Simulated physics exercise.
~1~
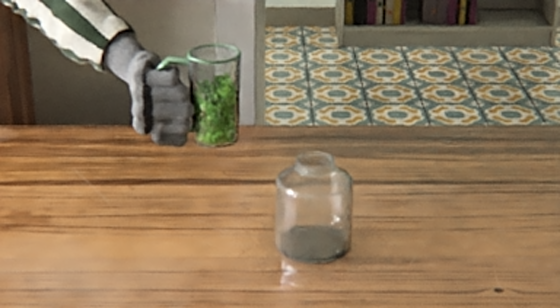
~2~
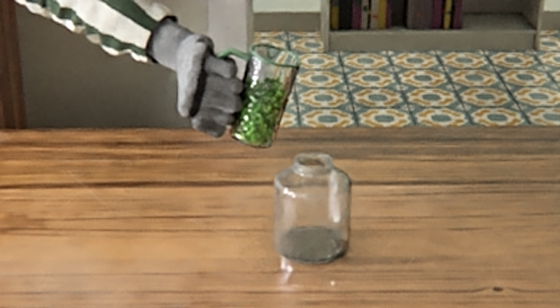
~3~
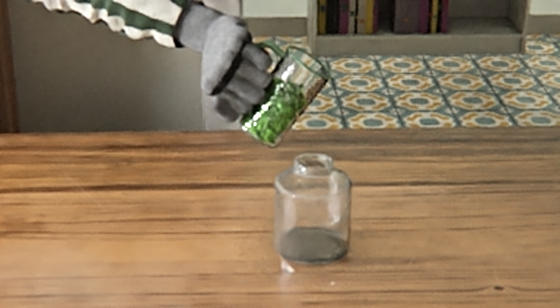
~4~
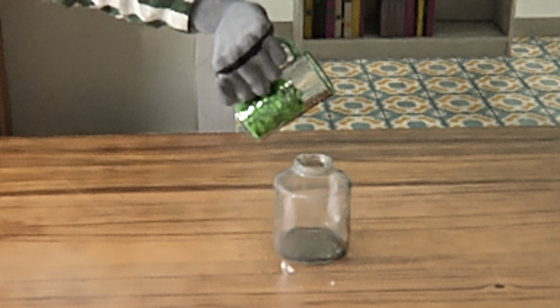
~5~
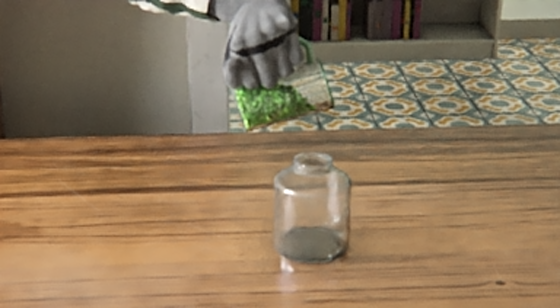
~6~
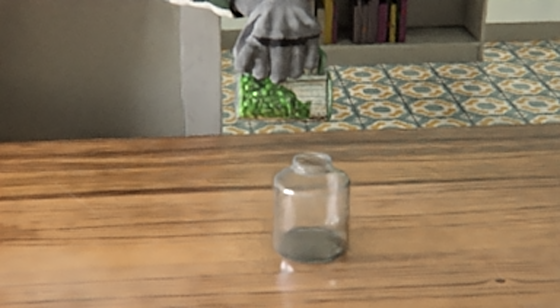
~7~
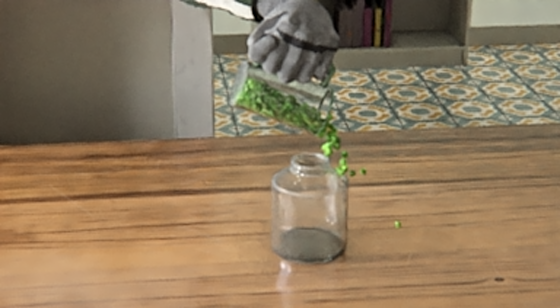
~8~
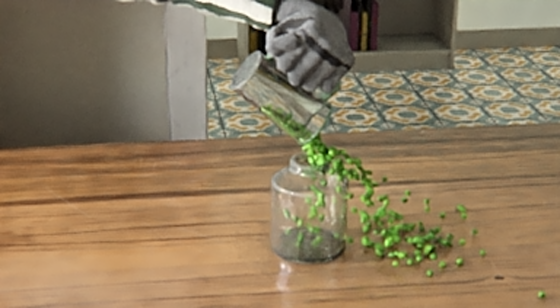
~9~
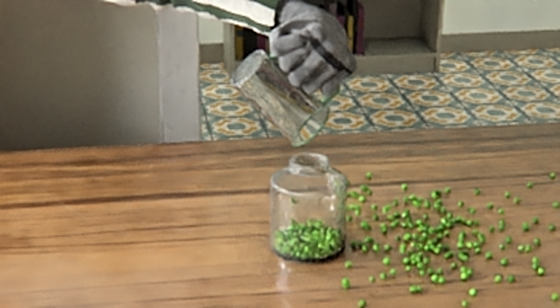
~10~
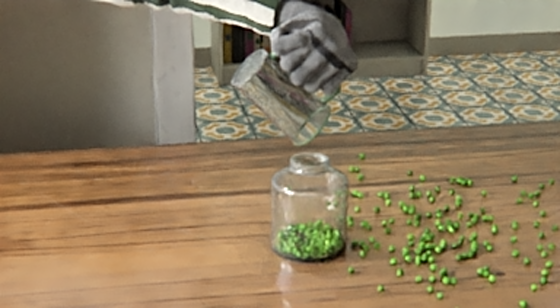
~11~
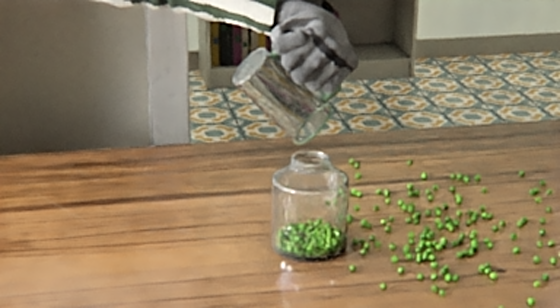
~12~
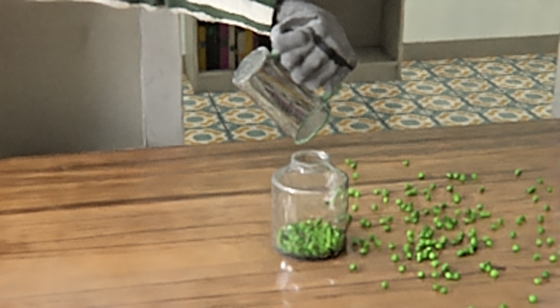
A gloved hand tips green peas from a glass cup, filling the jar partly and spilling most.
